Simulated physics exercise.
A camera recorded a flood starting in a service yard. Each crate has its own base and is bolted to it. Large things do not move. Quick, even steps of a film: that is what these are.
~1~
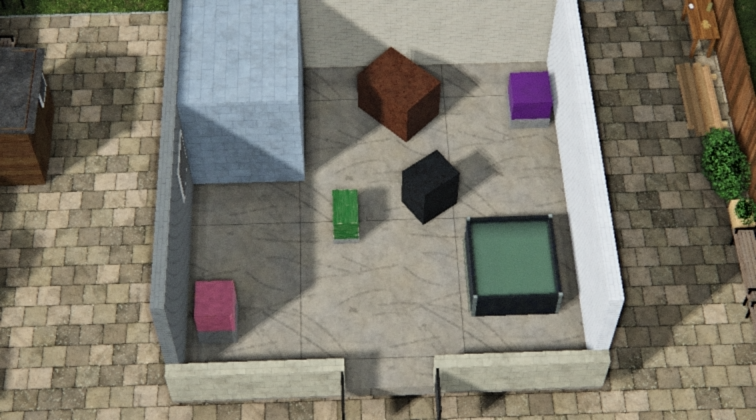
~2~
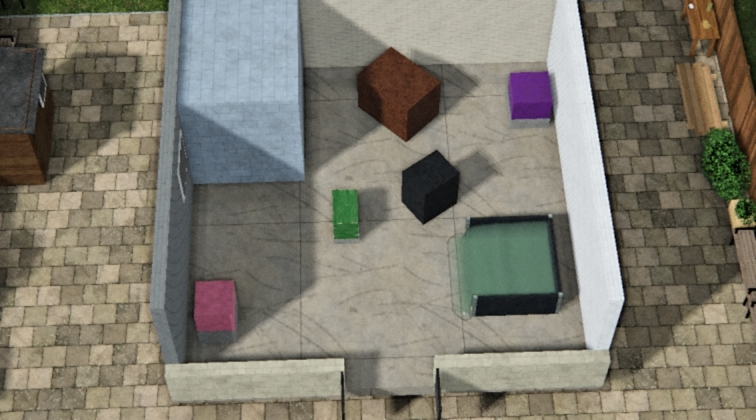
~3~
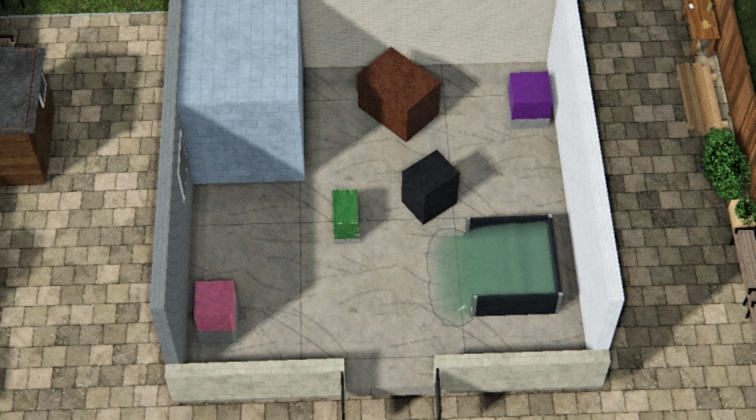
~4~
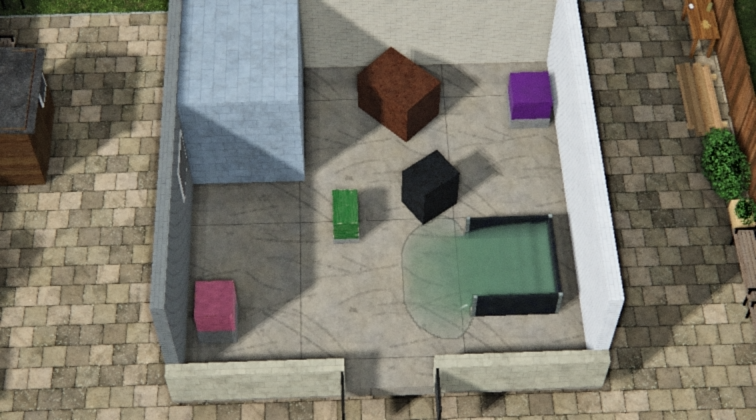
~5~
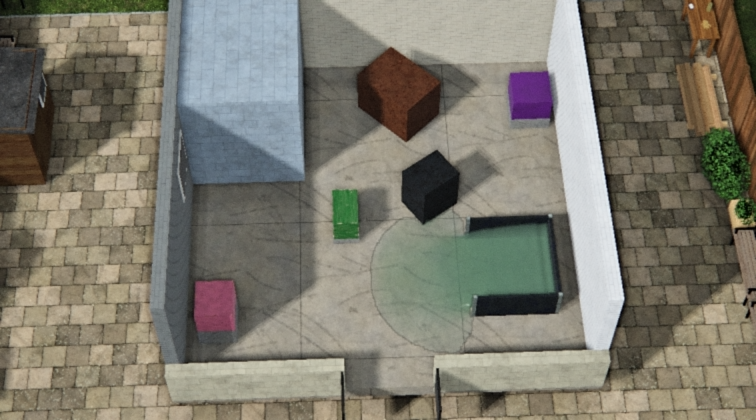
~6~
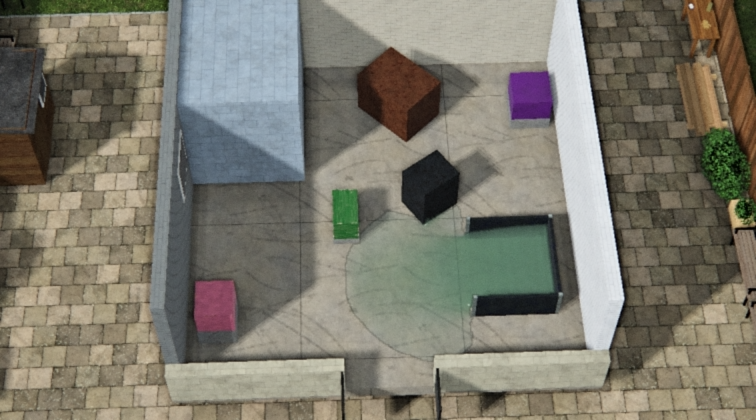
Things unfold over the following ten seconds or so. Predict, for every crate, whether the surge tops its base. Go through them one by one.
Result: The purple crate will be out of the water's reach, the green crate will be within the water's reach, the pink crate will be out of the water's reach.
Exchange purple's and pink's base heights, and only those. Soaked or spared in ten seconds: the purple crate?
Purple crate: Untouched.
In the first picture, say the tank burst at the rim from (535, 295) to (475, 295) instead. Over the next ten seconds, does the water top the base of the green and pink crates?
The green crate is not reached, the pink crate is not reached.
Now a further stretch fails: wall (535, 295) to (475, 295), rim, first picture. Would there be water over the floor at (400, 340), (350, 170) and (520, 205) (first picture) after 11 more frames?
Point one: Reached. Point two: Not reached. Point three: Not reached.
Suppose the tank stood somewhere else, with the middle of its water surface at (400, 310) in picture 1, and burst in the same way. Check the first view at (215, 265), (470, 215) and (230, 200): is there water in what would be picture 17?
As listed: Awash, not flooded, covered.
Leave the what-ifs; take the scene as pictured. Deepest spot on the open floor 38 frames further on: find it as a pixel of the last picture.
It should be deepest at about (194, 192).
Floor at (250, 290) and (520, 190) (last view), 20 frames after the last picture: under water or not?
Result, in sequence: Waterlogged; unwetted.
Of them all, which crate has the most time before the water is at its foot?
The crate marked purple.
A moment on, water covers 30 % of the floor; the purple crate not reached, the green crate water round its plinth, the pink crate water round its plinth.
Next, water covers 45 % of the floor; the purple crate not reached, the green crate water round its plinth, the pink crate water round its plinth.
Then, water covers 55 % of the floor; the purple crate not reached, the green crate water round its plinth, the pink crate water round its plinth.
Later, water covers 60 % of the floor; the purple crate water round its plinth, the green crate water round its plinth, the pink crate water round its plinth.
In the end, water covers 90 % of the floor; the purple crate stayed above the water, the green crate was topped, the pink crate stayed above the water.
